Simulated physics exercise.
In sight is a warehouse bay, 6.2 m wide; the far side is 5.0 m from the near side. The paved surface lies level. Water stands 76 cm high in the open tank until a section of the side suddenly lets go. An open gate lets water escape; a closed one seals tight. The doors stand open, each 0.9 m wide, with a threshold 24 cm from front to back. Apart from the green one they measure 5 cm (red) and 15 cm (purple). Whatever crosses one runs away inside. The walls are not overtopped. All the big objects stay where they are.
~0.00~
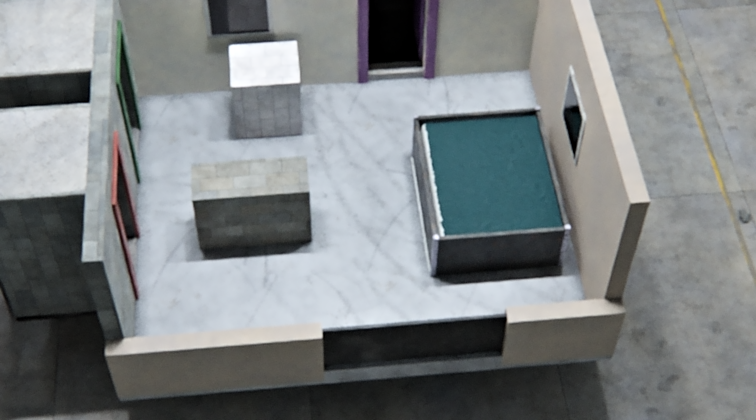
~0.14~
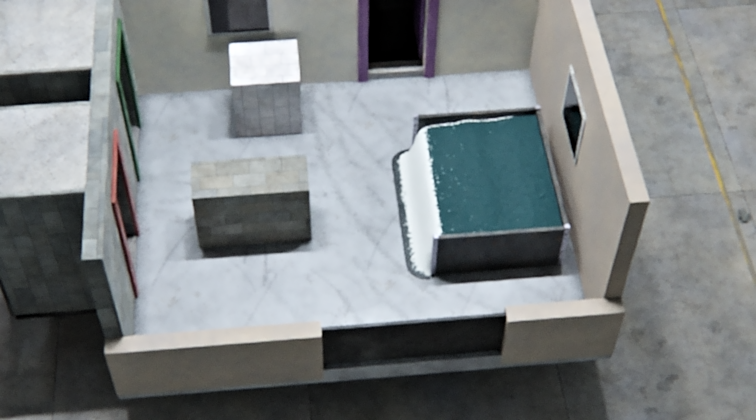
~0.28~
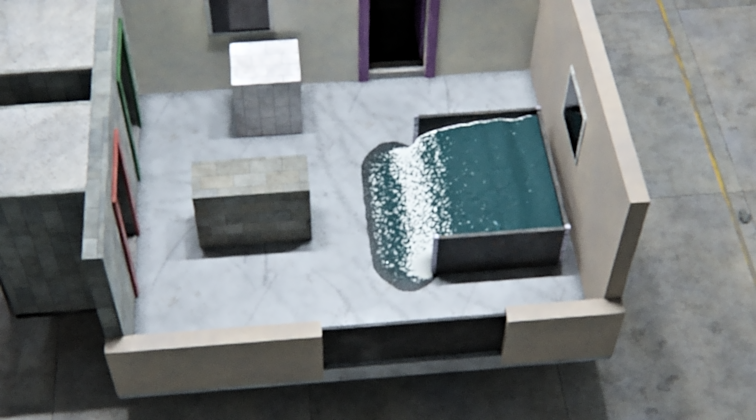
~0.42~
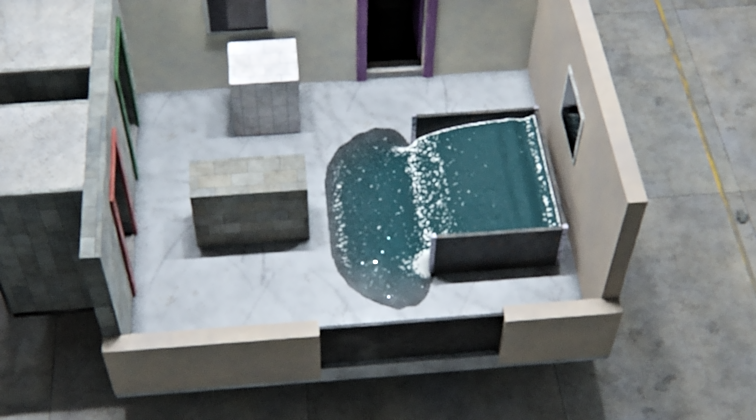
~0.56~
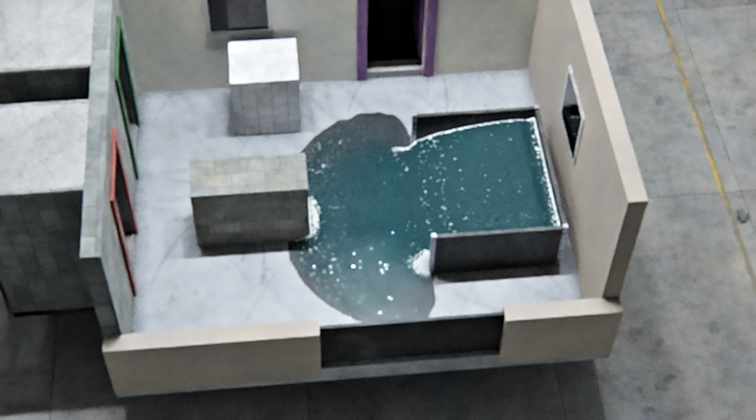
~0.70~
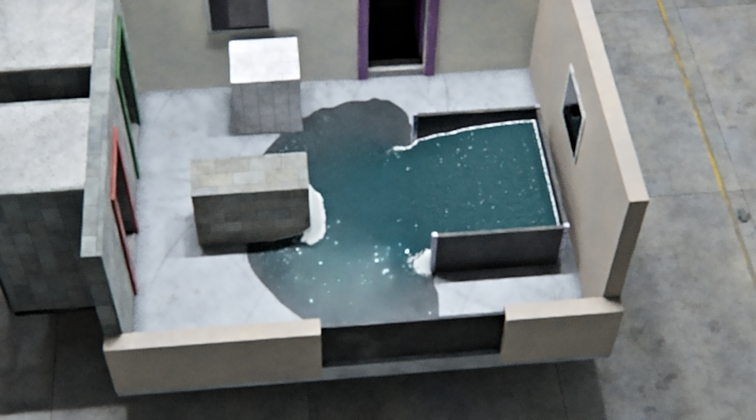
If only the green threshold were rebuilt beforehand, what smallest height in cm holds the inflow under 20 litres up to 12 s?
Close to 27 cm is just enough.
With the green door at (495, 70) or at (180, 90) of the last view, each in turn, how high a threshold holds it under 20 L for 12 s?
Roughly 9.5 and 22 cm.
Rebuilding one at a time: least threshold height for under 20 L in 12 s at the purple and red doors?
About 6.0 cm at purple and 19 cm at red.
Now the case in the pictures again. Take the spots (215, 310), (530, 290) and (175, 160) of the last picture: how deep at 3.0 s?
About 13, 0 and 7 cm.
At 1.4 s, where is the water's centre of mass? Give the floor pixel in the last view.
At about (383, 214).
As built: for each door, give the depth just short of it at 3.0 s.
Depths in cm: Red 18, purple 3, green 20.
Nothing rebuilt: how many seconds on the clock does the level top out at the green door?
At about 3.2 s.
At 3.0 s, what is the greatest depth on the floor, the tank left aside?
About 32 cm.
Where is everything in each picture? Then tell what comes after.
The first picture shows the open tank at (488, 175) is whole and still, 76 cm deep; the green door at (129, 107) is dry.
In the second picture, water pours out at (425, 201) and has run 0.3 m, to (416, 269); about 10 cm deep outside, 76 cm at the back.
In the third picture, the gap is at (426, 202), the front 0.8 m out at (374, 245); the back of the open tank holds 75 cm.
In the fourth picture, water pours out at (423, 202) and has run 1.3 m, to (340, 260); about 11 cm deep outside, 67 cm at the back.
In the fifth picture, water pours out at (424, 202) and has run 1.9 m, to (298, 260); about 9 cm deep outside, 64 cm at the back.
In the sixth picture, the front is at a hidden place, 2.5 m from the gap at (425, 202); 7.4 m2 of floor is wet, 63 cm left at the back; the green door at (128, 103), 4.5 m from the gap, is still 1.9 m from the nearest water.
After 1.4 s water covers 60 % of the floor, deepest (48 cm) near (325, 223); 9 cm at the green door, 1 litre in over its 6 cm threshold.
After 3.0 s water covers 75 % of the floor, deepest (32 cm) near (134, 367); 20 cm at the green door, 210 litres in over its 6 cm threshold.
After 12.0 s water covers 95 % of the floor, deepest (12 cm) near (515, 75); 7 cm at the green door, 446 litres in over its 6 cm threshold.
At the green door as built, the water arrived by 1.4 s and peaked near 21 cm at 3.2 s.
With a threshold of 23 cm, 44 litres would have come in within the 12 s; with 31.5 cm, 5 litres. So under 20 litres takes about 27 cm.
